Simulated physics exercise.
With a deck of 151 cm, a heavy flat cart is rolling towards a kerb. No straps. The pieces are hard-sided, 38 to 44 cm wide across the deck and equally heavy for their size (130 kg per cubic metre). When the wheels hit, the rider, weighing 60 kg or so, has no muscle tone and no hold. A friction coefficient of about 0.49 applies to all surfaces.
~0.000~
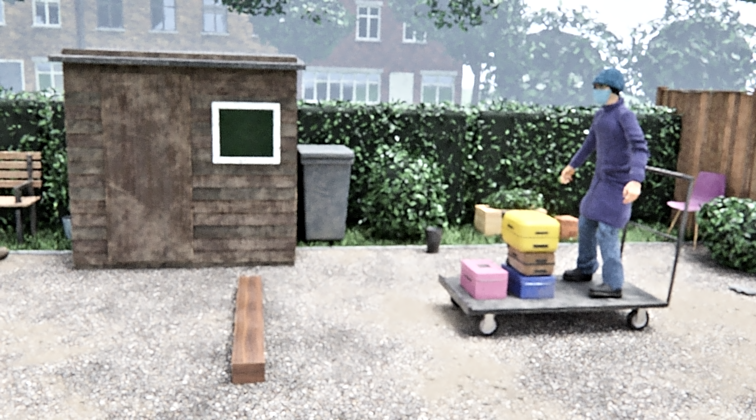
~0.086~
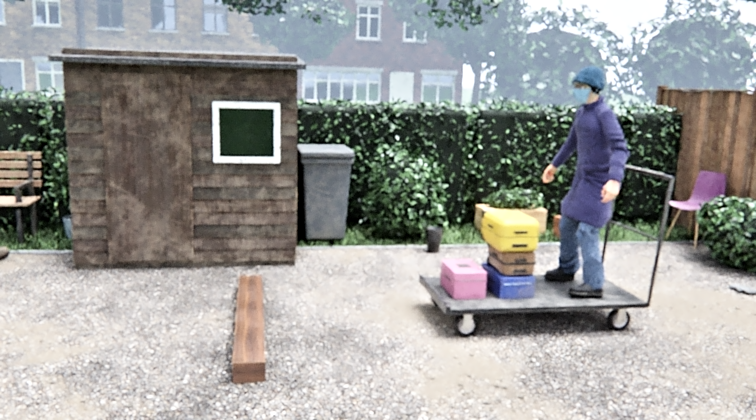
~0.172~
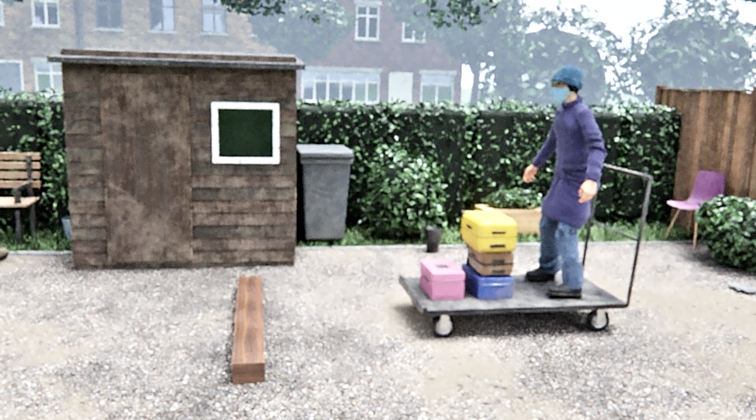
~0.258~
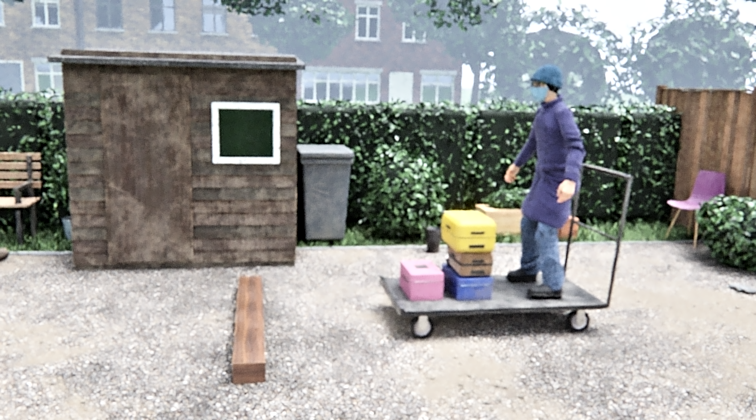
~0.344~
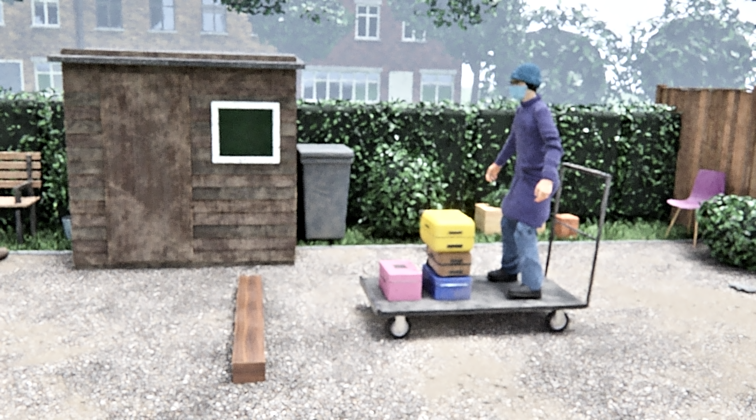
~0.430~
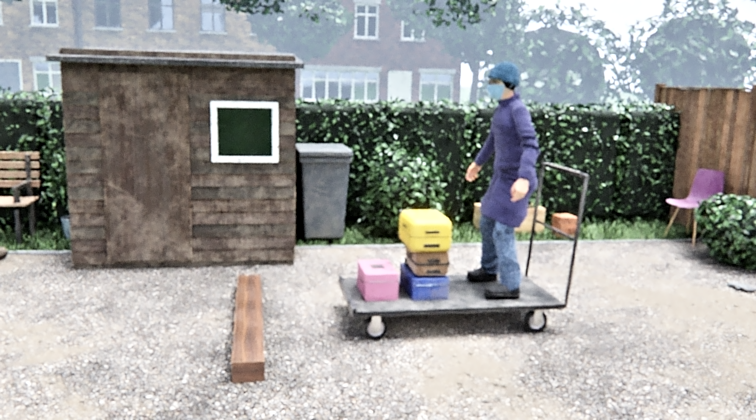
A flat cart carrying a standing person in a blue cap, face mask and purple coat rolls left across the gravel, with pink, yellow, brown and blue cases stacked near its front. It moves steadily past the hedge, drawing nearer the wooden beam by the shed, while rider and cases keep their places.
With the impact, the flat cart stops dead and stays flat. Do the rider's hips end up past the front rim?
It never departs the deck.
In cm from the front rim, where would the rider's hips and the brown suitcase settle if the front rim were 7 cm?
The hips would end 60 cm behind the front rim, and the brown one 40 cm behind it.
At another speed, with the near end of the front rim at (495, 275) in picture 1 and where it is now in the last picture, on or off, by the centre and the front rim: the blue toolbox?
With that change, blue ends up retained.
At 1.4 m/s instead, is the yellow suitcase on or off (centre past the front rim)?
Result for yellow: Not carried.
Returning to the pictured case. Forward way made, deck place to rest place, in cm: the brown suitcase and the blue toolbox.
The brown one ends 25 cm ahead of its place and the blue one 20 cm ahead.
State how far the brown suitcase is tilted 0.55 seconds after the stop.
I'd put the tilt at close to 0°.
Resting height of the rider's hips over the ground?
Hip height: Approx. 65 cm.
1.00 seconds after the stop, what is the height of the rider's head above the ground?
About 50 cm above the ground.
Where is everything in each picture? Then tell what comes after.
In the first picture, hips (615, 181), yellow suitcase (529, 231), rim corner (470, 310); 149 cm still to roll.
In the second picture, hips (596, 180), yellow suitcase (509, 231), rim corner (448, 310); 133 cm still to roll.
In the third picture, hips (575, 180), yellow suitcase (488, 231), rim corner (425, 311); 117 cm still to roll.
In the fourth picture, hips (556, 179), yellow suitcase (468, 231), rim corner (402, 312); 101 cm still to roll.
In the fifth picture, hips (535, 179), yellow suitcase (447, 231), rim corner (379, 312); 84 cm still to roll.
In the sixth picture, hips (514, 178), yellow suitcase (424, 230), rim corner (355, 312); 68 cm still to roll. Speed about 1.9 m/s.
The wheels strike at 0.79 s.
After 1.34 s the rider's hips are 69 cm behind the rim, near (346, 238) in the last picture's view.
After 1.79 s the rider's hips are 60 cm behind the rim, near (334, 240) in the last picture's view.
At rest, 2.4 s, past the rim, yellow suitcase; behind it, pink toolbox, brown suitcase, blue toolbox and the rider's hips.
